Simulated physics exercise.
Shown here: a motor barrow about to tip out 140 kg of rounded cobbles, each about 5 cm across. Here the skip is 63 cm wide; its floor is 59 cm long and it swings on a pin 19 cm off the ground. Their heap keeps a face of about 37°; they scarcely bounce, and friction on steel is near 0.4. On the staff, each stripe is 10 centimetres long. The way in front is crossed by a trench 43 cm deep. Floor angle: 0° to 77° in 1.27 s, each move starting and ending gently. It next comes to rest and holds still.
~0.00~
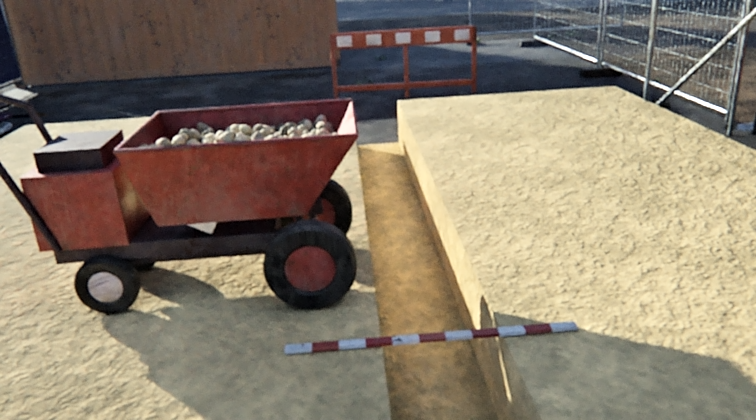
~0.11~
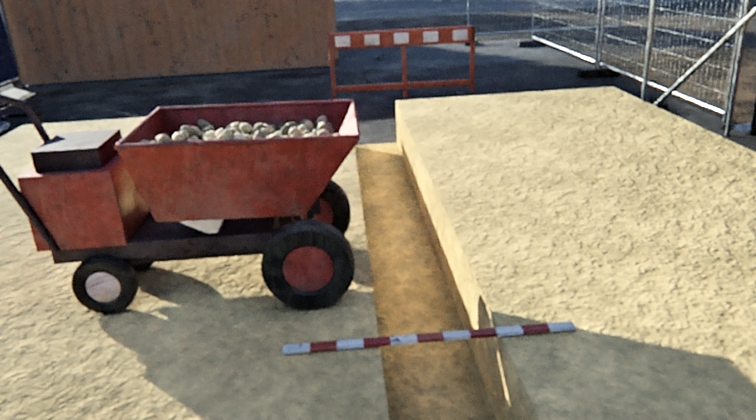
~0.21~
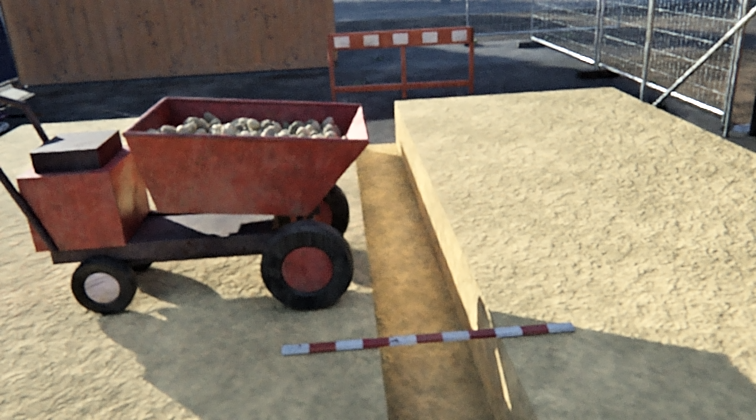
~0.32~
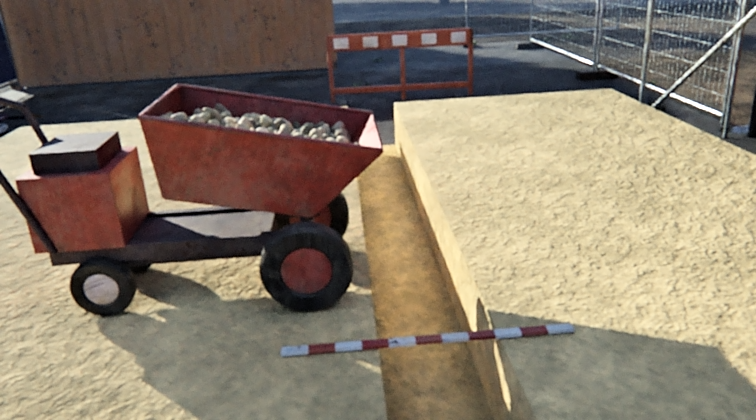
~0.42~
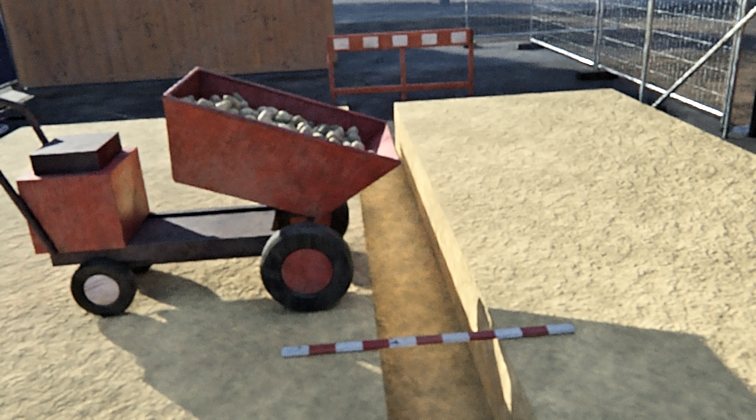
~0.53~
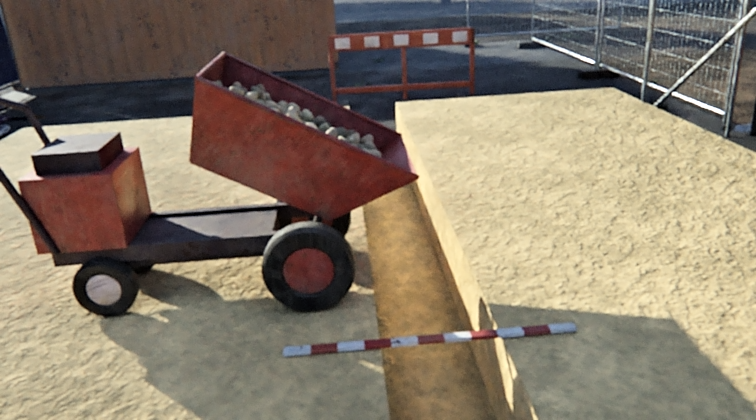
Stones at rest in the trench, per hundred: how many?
Approx. 55 %.
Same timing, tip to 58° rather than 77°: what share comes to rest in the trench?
Close to 30 per cent then.
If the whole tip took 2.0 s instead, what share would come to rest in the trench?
55 %.
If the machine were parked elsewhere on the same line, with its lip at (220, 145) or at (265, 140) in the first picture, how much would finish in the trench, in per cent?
Roughly 60 percent for the first, and 100 percent for the second.
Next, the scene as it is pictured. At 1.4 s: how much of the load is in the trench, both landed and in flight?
Roughly 15% by that time.
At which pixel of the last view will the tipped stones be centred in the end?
Around (463, 317).
After 0.9 s the floor is at 65°; 100 % in the skip; the foremost stones are at (450, 221).
After 1.4 s the floor is at 77°; 56 % in the skip, 17 % in the trench, 27 % past the trench; the foremost stones are at (572, 256).
After 1.7 s the floor is at 77°; 23 % in the skip, 32 % in the trench, 46 % past the trench; the foremost stones are at (678, 254).
After 3.7 s the floor is at 77°; 0 % in the skip, 55 % in the trench, 45 % past the trench; the foremost stones are at (737, 238).
